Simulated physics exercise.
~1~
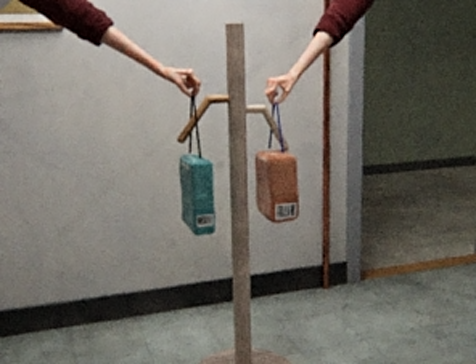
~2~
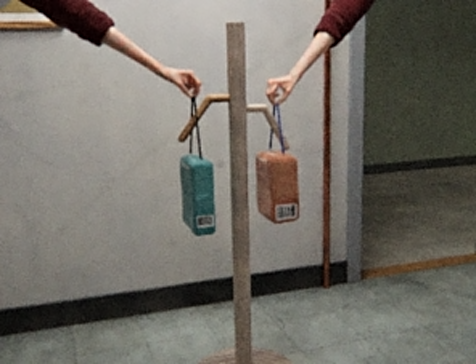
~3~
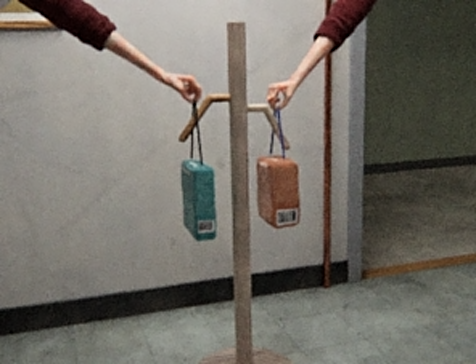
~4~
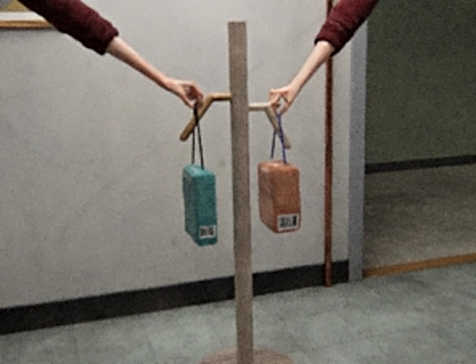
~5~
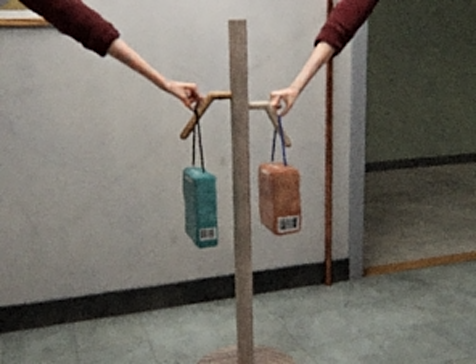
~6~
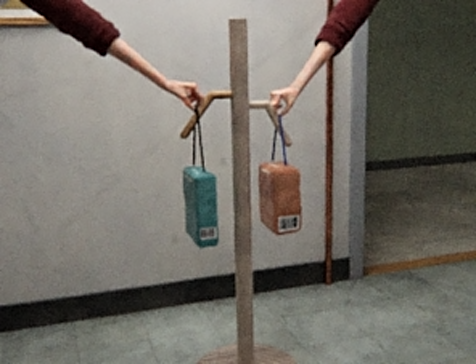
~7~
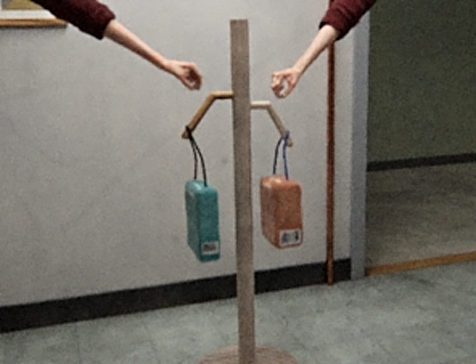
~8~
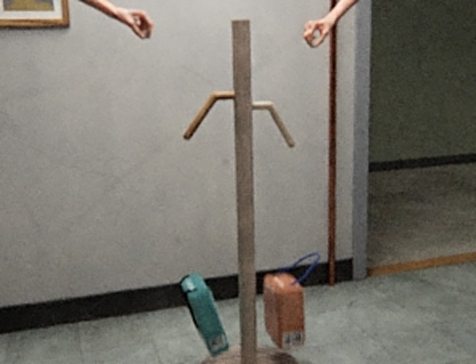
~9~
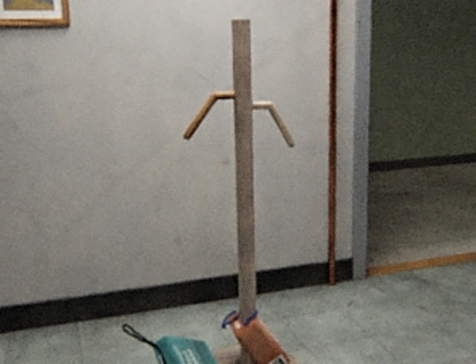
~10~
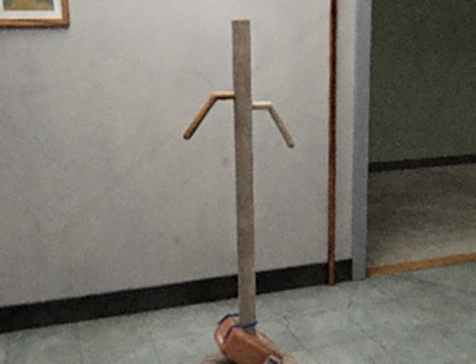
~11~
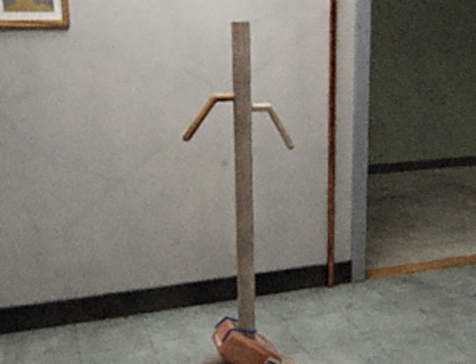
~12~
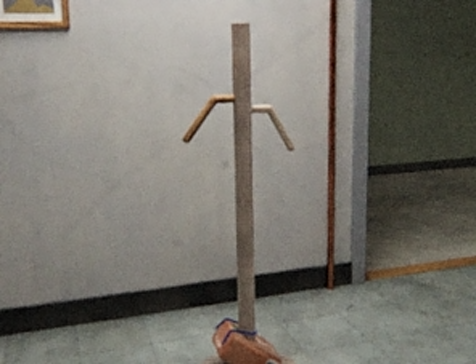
Two hands in dark red sleeves hold a turquoise bag on the left and an orange sack on the right by their loops, at the downward-sloping pegs of a wooden coat stand. The slightly swaying view faces a pale grey wall, with a tiled floor and a doorway at right. The hands lower both loads a little, then let go and draw back. Both loops slide off the pegs and the loads drop to the floor. The turquoise bag tips over and passes out of view, while the orange sack ends leaning at the stand's foot beneath bare pegs.
